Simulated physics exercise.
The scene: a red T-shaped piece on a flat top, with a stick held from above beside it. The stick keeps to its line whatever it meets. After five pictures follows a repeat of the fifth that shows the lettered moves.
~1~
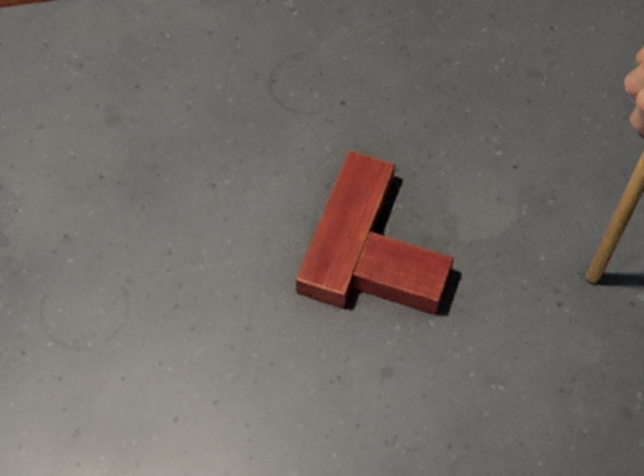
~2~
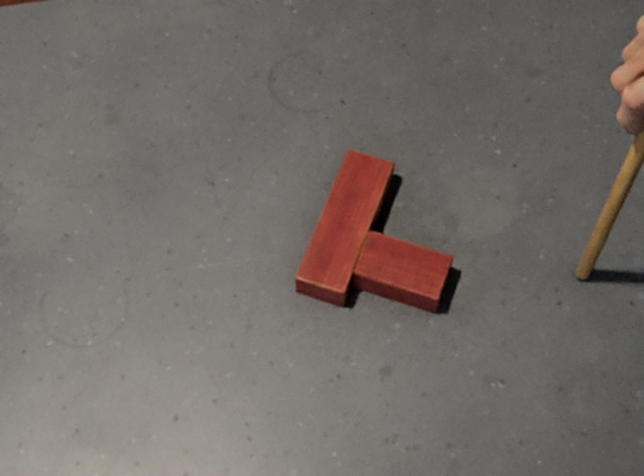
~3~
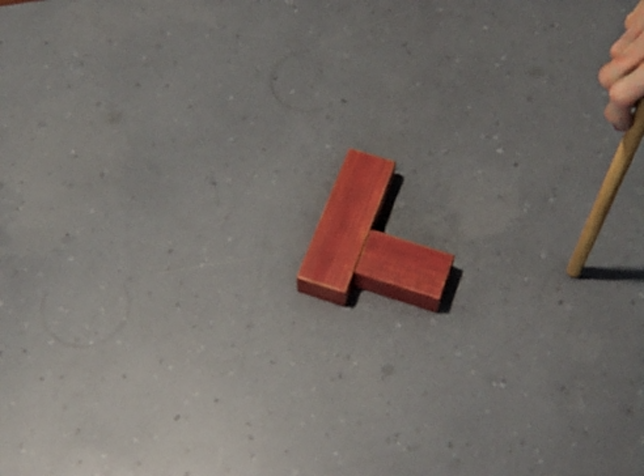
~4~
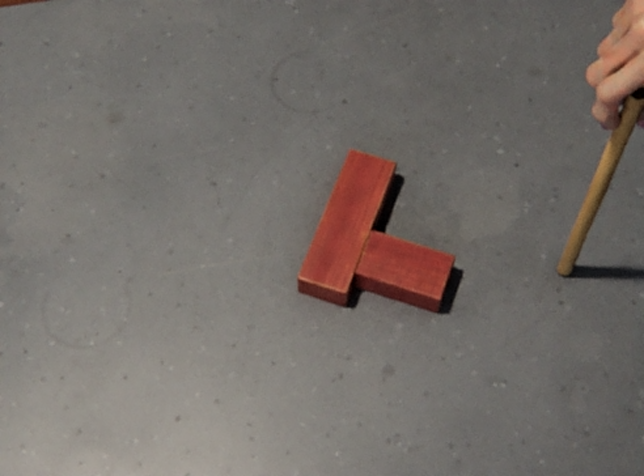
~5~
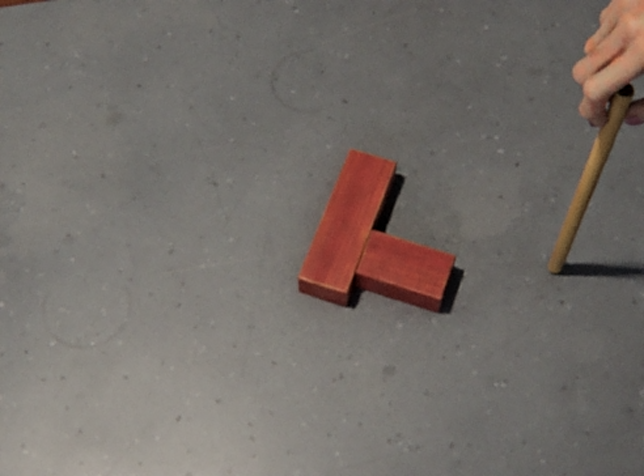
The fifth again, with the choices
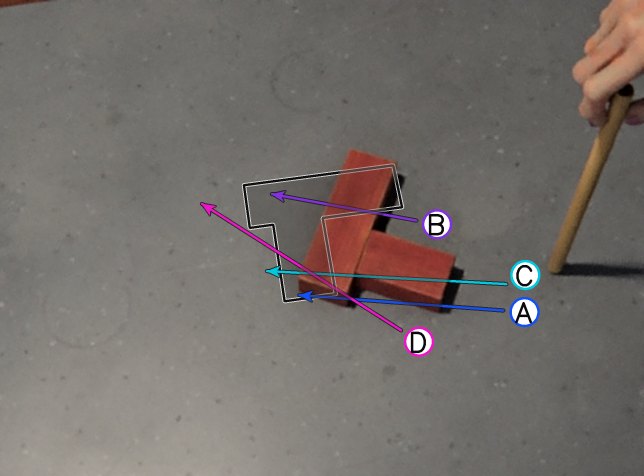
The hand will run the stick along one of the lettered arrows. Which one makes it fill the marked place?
With D it matches the outline.
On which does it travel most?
That is C.
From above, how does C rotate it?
On that stroke, clockwise.
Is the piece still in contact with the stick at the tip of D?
No.
On the marked copy, A from (504, 311) to (299, 295); B from (416, 221) to (272, 194); C from (506, 284) to (267, 271); D from (401, 330) to (202, 204).
Following D. Soon after the start, foot of the stick (327, 284), piece (339, 207).
Later, foot of the stick (256, 239), piece (323, 181).
In the end, foot of the stick (202, 205), piece (322, 180); it fills the outline.
As for the rest, A leaves the piece out of the outline, at (305, 168); B leaves the piece out of the outline, at (282, 235); C leaves the piece out of the outline, at (261, 152).
